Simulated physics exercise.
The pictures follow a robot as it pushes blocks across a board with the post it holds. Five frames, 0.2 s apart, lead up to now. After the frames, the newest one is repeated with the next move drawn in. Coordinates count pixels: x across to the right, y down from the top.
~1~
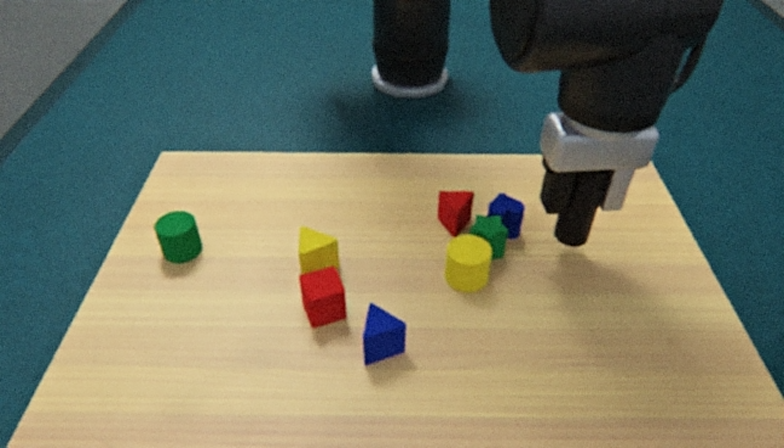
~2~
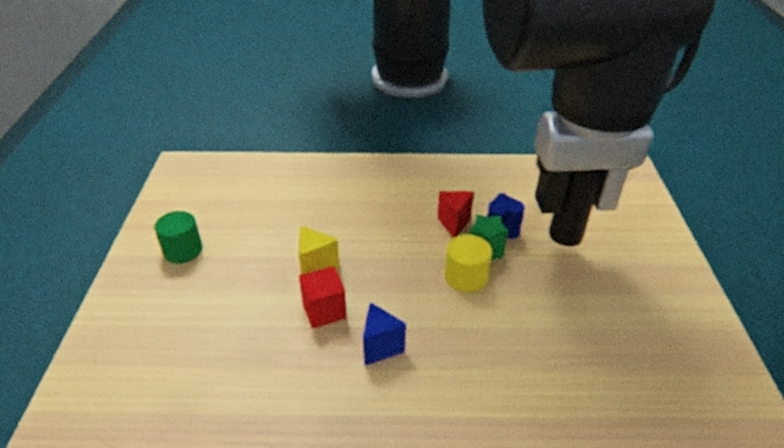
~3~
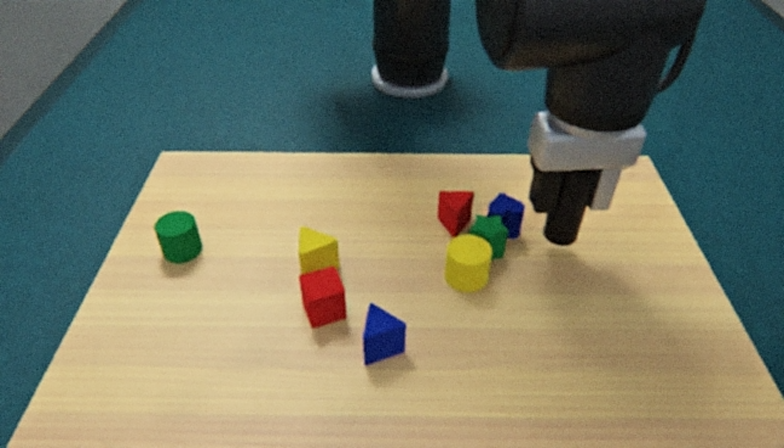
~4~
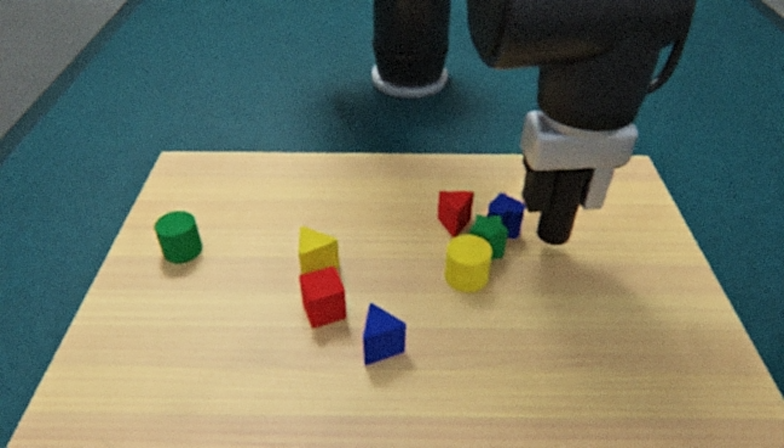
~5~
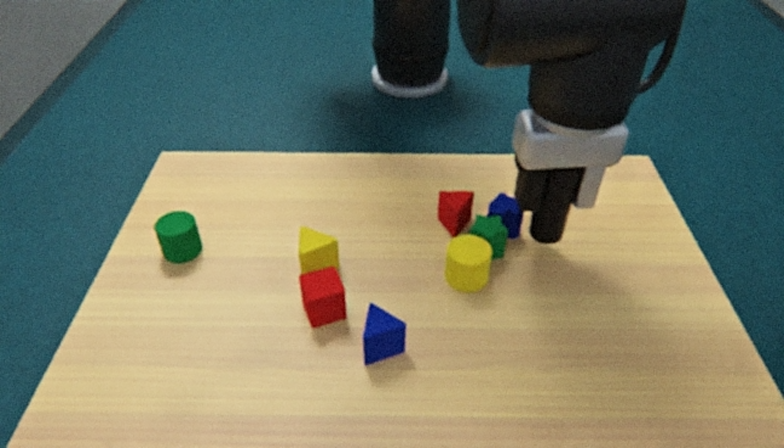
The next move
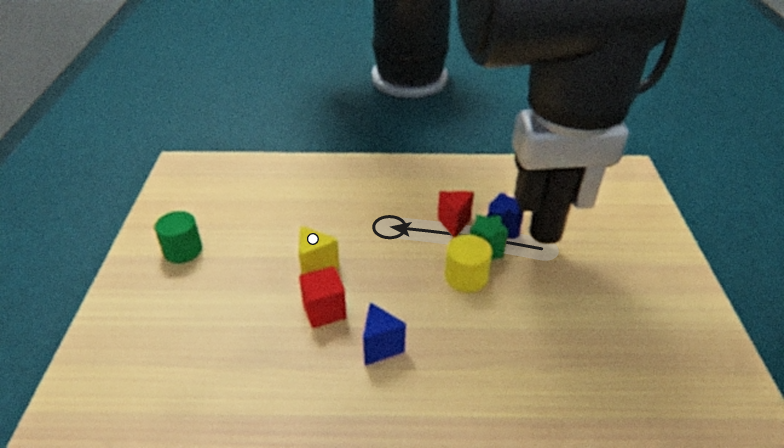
A dark robot arm with a pale band near its tip slides its post slowly a short way left over a light wooden board, seen from a fixed view above its near edge, against a teal surface. A green cylinder sits left, a yellow triangular block, red cube and blue triangular block near the middle, and red, blue, green and yellow pieces cluster right. The post nears that cluster while every block stays still.
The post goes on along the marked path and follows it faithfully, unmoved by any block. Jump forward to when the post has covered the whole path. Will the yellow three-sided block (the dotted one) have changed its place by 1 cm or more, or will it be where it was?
It sits in its place.
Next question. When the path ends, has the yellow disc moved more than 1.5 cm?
That would be a no.
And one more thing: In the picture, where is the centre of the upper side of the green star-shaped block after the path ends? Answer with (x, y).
(444, 226)
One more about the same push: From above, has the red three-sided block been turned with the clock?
My answer is yes.
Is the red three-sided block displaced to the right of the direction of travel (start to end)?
Yes
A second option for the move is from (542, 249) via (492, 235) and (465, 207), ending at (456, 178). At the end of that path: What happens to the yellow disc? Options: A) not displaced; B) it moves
The one that fits is A, not displaced.
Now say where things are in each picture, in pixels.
The first frame shows post's lower end (571, 236); yellow three-sided block (313, 239); red three-sided block (457, 197); yellow disc (469, 249); green star-shaped block (489, 225); blue heart block (506, 204).
The second frame shows post (566, 236); blocks still.
The third frame shows post (560, 235); blocks still.
The fourth frame shows post (553, 235); blocks still.
The fifth frame shows post (546, 234); yellow three-sided block (313, 239); red three-sided block (457, 197); yellow disc (469, 249); green star-shaped block (489, 225); blue heart block (506, 204).
Drawn move, from (542, 249) through (465, 236) to (390, 227); the dot is on the yellow three-sided block.
What follows on the original path. One third of the way, post (491, 224); red three-sided block (447, 192), turned 45° anticlockwise; green star-shaped block (471, 225), turned 30° anticlockwise; blue heart block (476, 191), turned 45° clockwise.
Two thirds of the way, post (440, 217); red three-sided block (430, 183); yellow disc (462, 251); green star-shaped block (444, 226), turned 70° anticlockwise; blue heart block (462, 186), turned 110° clockwise.
At the end, post (390, 212); yellow three-sided block still; red three-sided block (420, 183), turned 50° clockwise; yellow disc (462, 251); green star-shaped block (444, 226), turned 75° anticlockwise; blue heart block (462, 186), turned 110° clockwise.
